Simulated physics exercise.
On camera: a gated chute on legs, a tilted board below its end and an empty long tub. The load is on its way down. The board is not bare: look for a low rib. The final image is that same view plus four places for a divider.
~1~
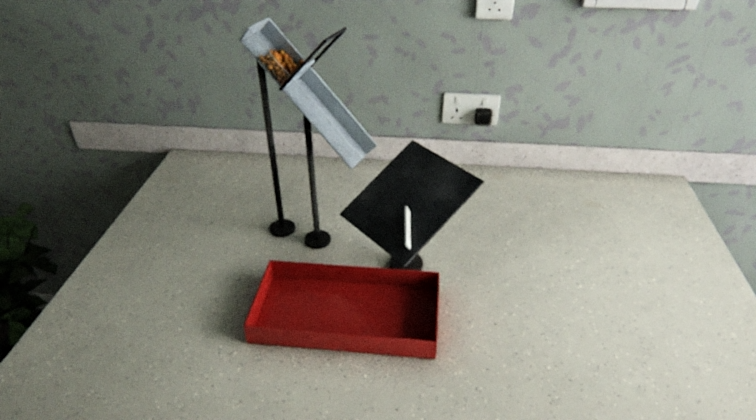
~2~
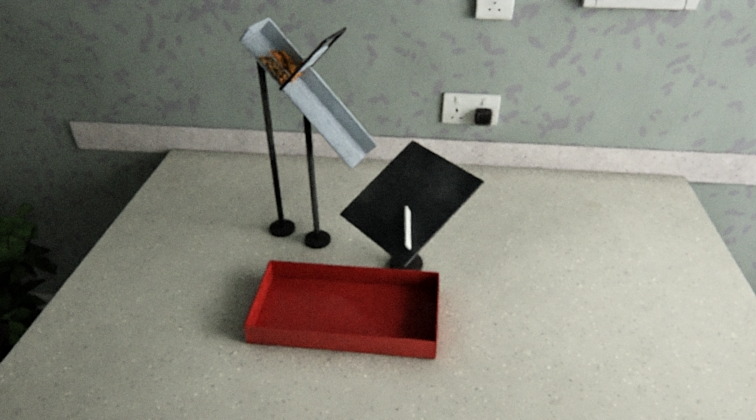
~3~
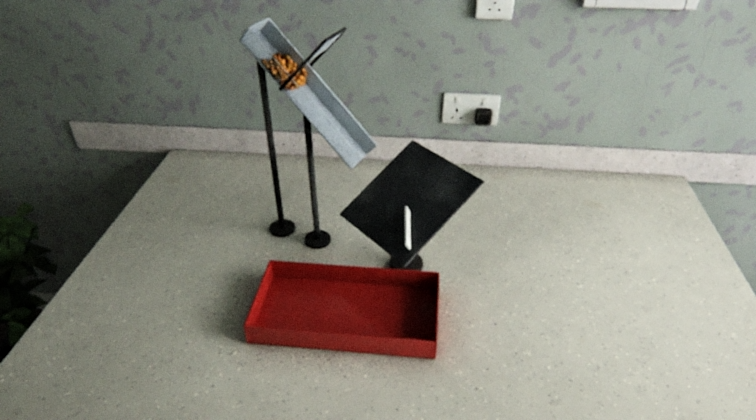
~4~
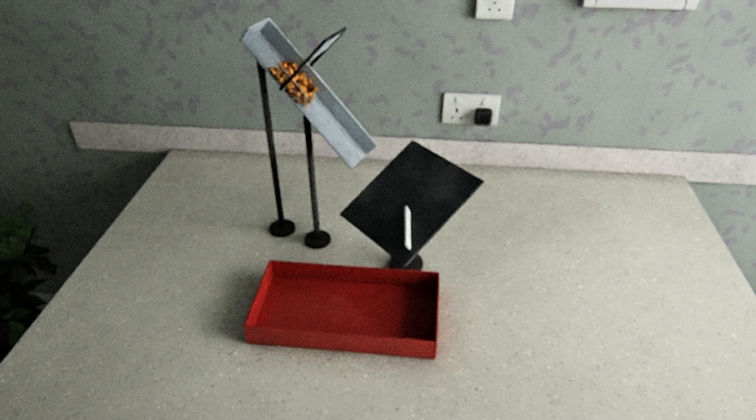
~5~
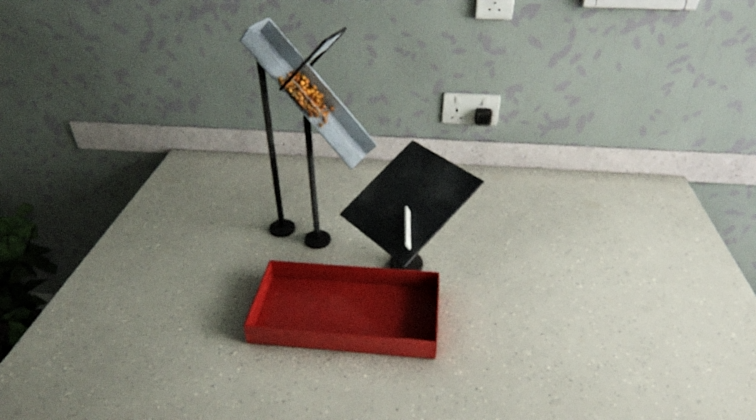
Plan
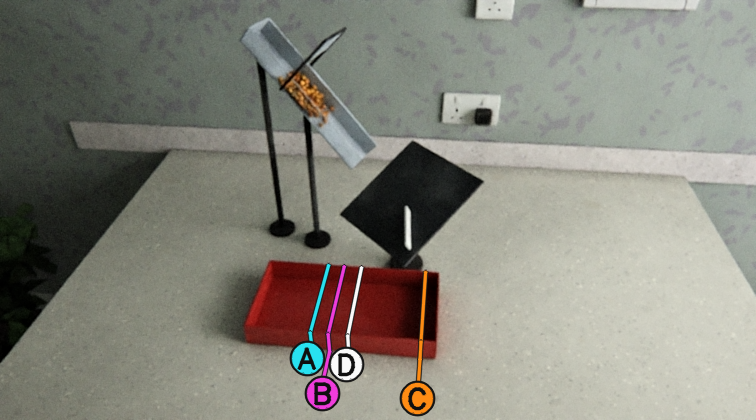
On a pale speckled tabletop, a dark flap lifts in a sloping light-grey chute on thin black legs, and small orange-brown pieces slide partway down it, above a tilted black board with a short white rib and an empty red tub.
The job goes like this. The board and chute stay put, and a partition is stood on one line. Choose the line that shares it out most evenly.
Line D.
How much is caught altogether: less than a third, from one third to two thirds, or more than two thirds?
It is more than two thirds.
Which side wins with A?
The right side.
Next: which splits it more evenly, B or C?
Here it is line B.
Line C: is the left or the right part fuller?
The left side.
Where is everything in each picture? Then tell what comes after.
The first frame shows load behind the gate at (284, 65), roasted chickpeas; lip of the chute at (359, 162), sloping fairly steeply.
The second frame shows middle of the board at (409, 198), tilted fairly steeply; middle of its low edge at (370, 238); of its high edge at (446, 159).
The third frame shows front corners of the tub at (244, 326) and (436, 342), empty; front of the load at (303, 84).
The fourth frame shows middle of the load at (294, 83); its front at (310, 102), about a quarter of the way to the lip; rib from (406, 206) to (406, 244).
The fifth frame shows middle of the load at (305, 95); its front at (321, 125), about half of the way to the lip.
On the marked copy, line A crosses the front rim at (310, 331); line B crosses the front rim at (328, 333); line C crosses the front rim at (421, 340); line D crosses the front rim at (347, 334).
If A is chosen, of what is caught, a small part on the left of the divider, nearly all on the right.
If B is chosen, of what is caught, a small part on the left of the divider, most on the right.
If C is chosen, of what is caught, all on the left of the divider, none on the right.
If D is chosen, of what is caught, about a third on the left of the divider, about two thirds on the right.
